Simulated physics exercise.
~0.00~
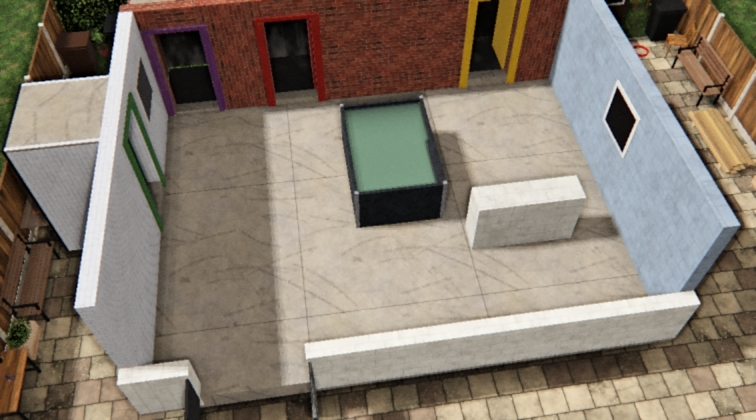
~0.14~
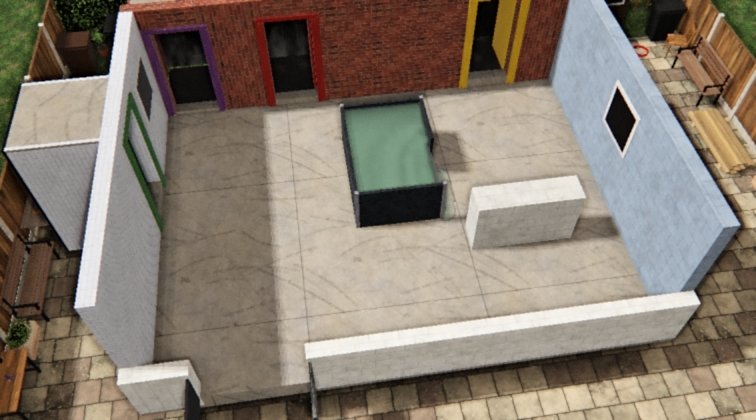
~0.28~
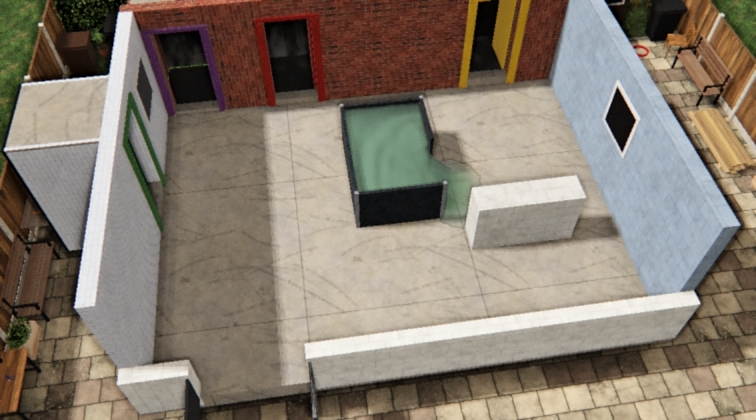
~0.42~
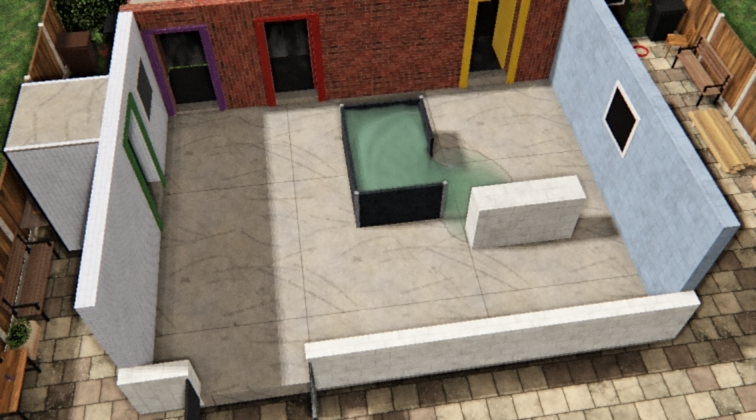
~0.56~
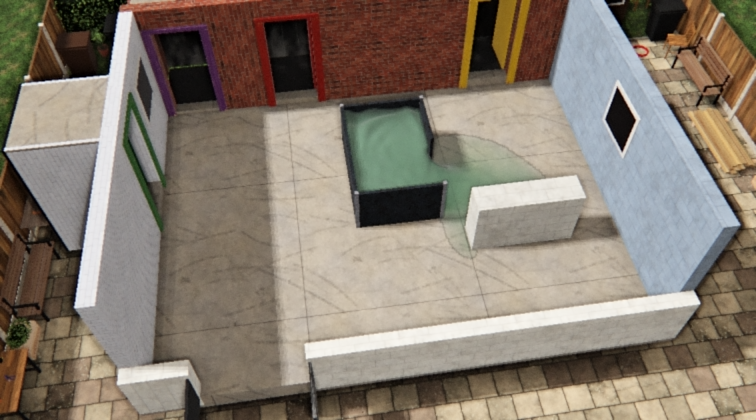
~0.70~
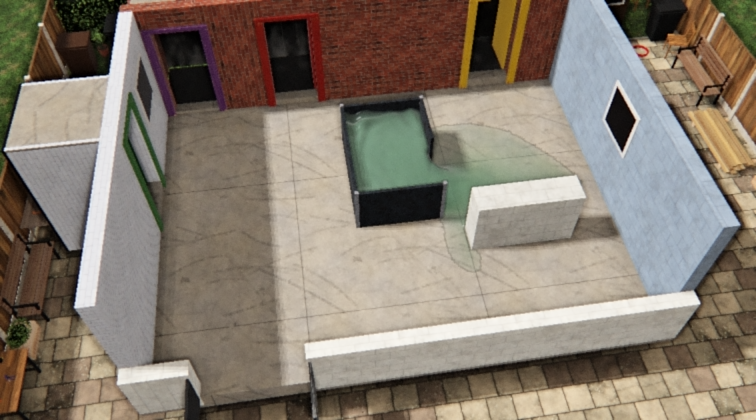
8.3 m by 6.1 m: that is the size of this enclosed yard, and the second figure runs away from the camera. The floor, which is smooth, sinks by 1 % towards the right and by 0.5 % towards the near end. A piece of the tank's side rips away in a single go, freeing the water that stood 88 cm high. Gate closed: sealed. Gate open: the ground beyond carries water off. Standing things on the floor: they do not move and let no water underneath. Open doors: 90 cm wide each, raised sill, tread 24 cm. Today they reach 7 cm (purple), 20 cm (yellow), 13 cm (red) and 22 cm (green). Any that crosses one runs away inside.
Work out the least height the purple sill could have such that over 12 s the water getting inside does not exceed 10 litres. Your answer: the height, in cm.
The least height is about 7.5 cm.
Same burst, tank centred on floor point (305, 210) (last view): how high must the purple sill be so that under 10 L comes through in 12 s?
In this case, 6.5 cm or so.
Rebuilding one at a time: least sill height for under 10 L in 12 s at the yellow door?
Yellow: Roughly 20 cm.
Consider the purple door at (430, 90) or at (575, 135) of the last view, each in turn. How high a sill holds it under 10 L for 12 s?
Minimums: Roughly 5.5 cm and 26 cm.
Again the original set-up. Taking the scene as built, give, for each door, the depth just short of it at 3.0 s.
In cm: Purple 0, yellow 24, red 0, green 0.
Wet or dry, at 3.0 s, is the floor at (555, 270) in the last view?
At that moment it's submerged.
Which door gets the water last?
The answer is the green door.
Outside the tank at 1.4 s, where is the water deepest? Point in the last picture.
Look close to (602, 196).
After 1.4 s water covers 20 % of the floor, deepest (58 cm) near (602, 196); it has not reached the purple door.
After 3.0 s water covers 35 % of the floor, deepest (42 cm) near (550, 83); it has not reached the purple door.
After 12.0 s water covers 100 % of the floor, deepest (12 cm) near (649, 321); 5 cm at the purple door, 11 litres in over its 7 cm sill.
At the purple door as built, the water arrived by 5.4 s and peaked near 9 cm at 9.2 s.
With a sill of 6 cm, 17 litres would have come in within the 12 s; with 9.5 cm, 3 litres. So under 10 litres takes about 7.5 cm.
